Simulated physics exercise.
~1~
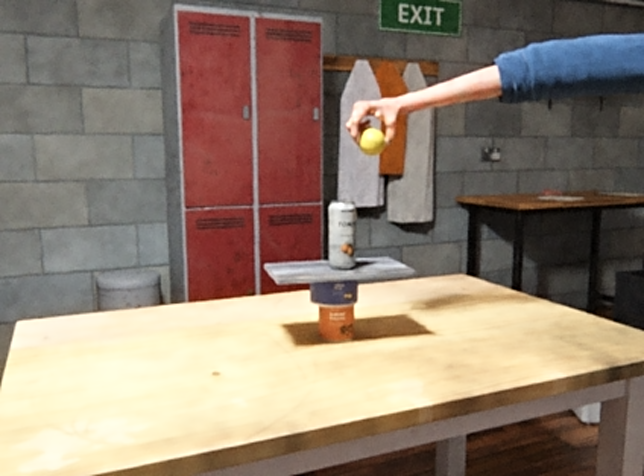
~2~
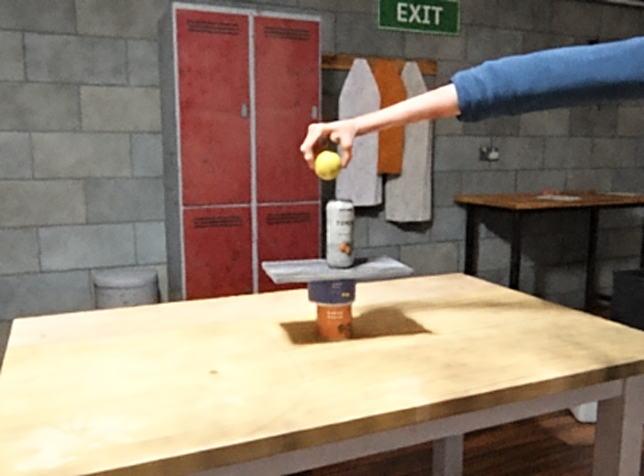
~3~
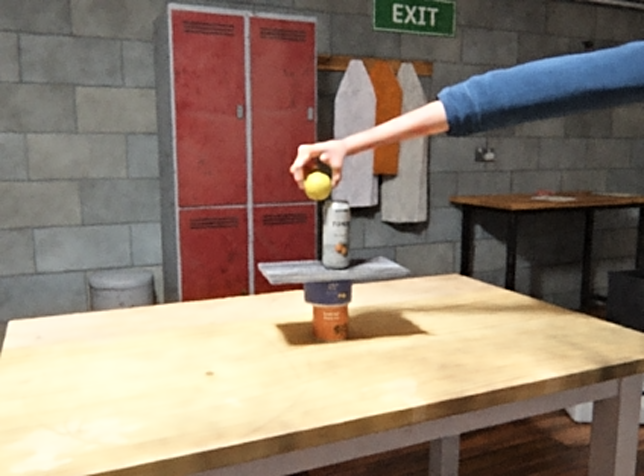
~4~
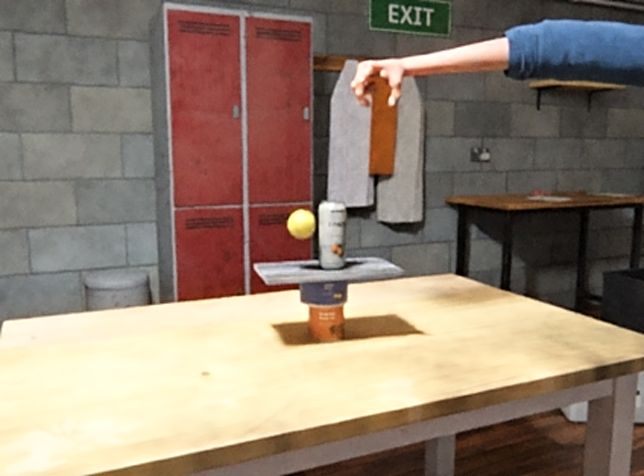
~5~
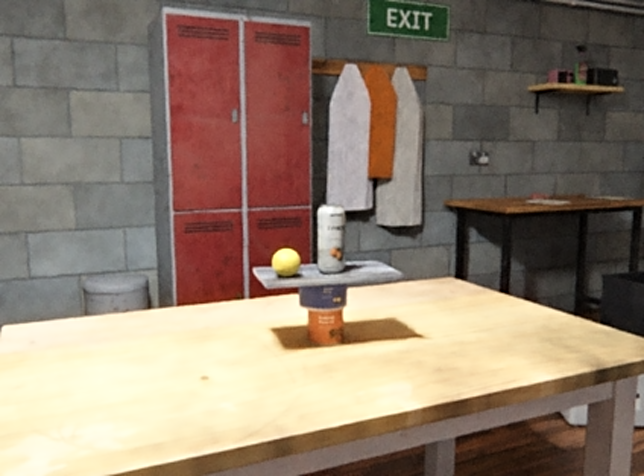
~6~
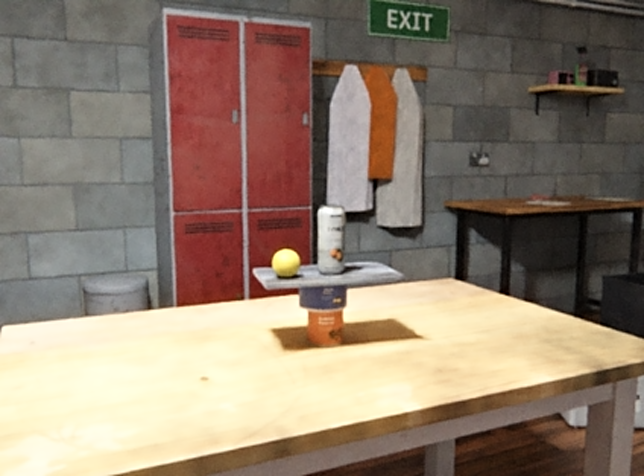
In a room with red lockers, a hand lowered a yellow lemon beside the top of a white can on a small stack and let go, and the lemon dropped onto the grey board's left end, resting there while everything else stayed standing.
